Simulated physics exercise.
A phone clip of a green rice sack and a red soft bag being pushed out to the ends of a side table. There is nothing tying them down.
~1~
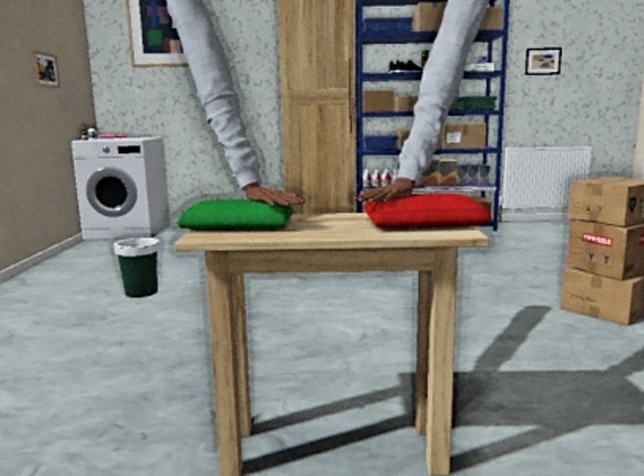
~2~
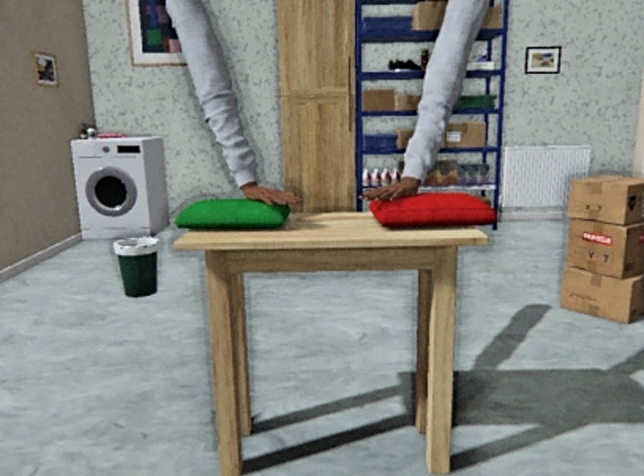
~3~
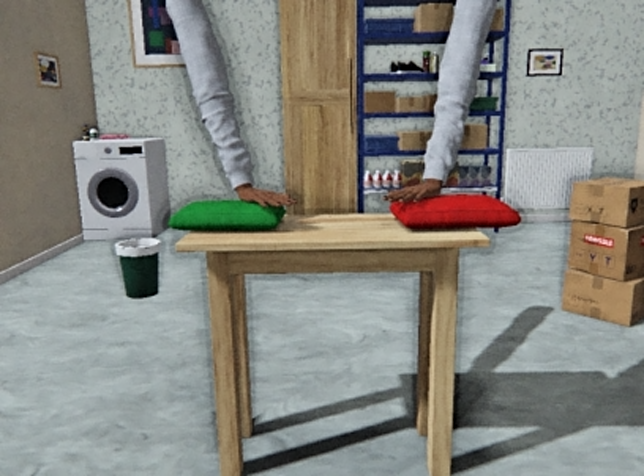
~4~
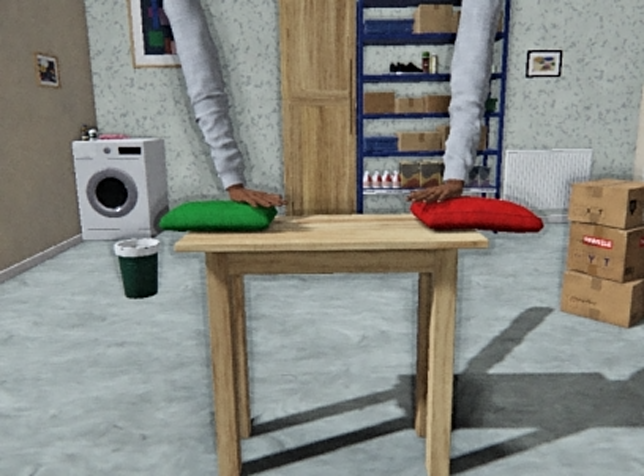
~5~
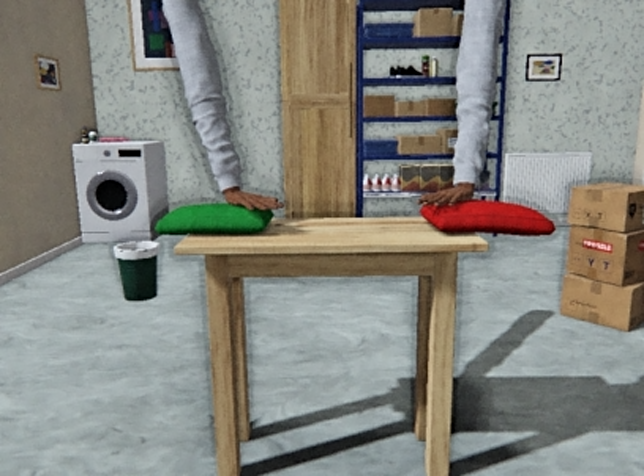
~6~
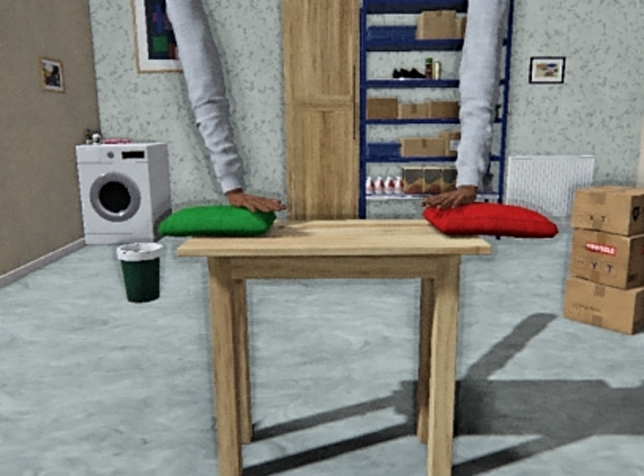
In this clip, two hands resting on a green sack and a red soft bag on a wooden side table slide the red one rightward past the table's right end, while the green one shifts slightly left over the opposite end.
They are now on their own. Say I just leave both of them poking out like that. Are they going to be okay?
As I see it, green rice sack: Still there; red soft bag: Gone off.
Then, 0.26 s after the last picture, rice sack lying still; soft bag tipping outwards near (494, 242).
Then, 0.48 s after the last picture, rice sack lying still; soft bag falling near (500, 365).
Then, 0.72 s after the last picture, rice sack lying still; soft bag on the floor near (529, 430).
At rest, rice sack lying still; soft bag on the floor near (543, 441). The green rice sack remains on top and the red soft bag goes down.
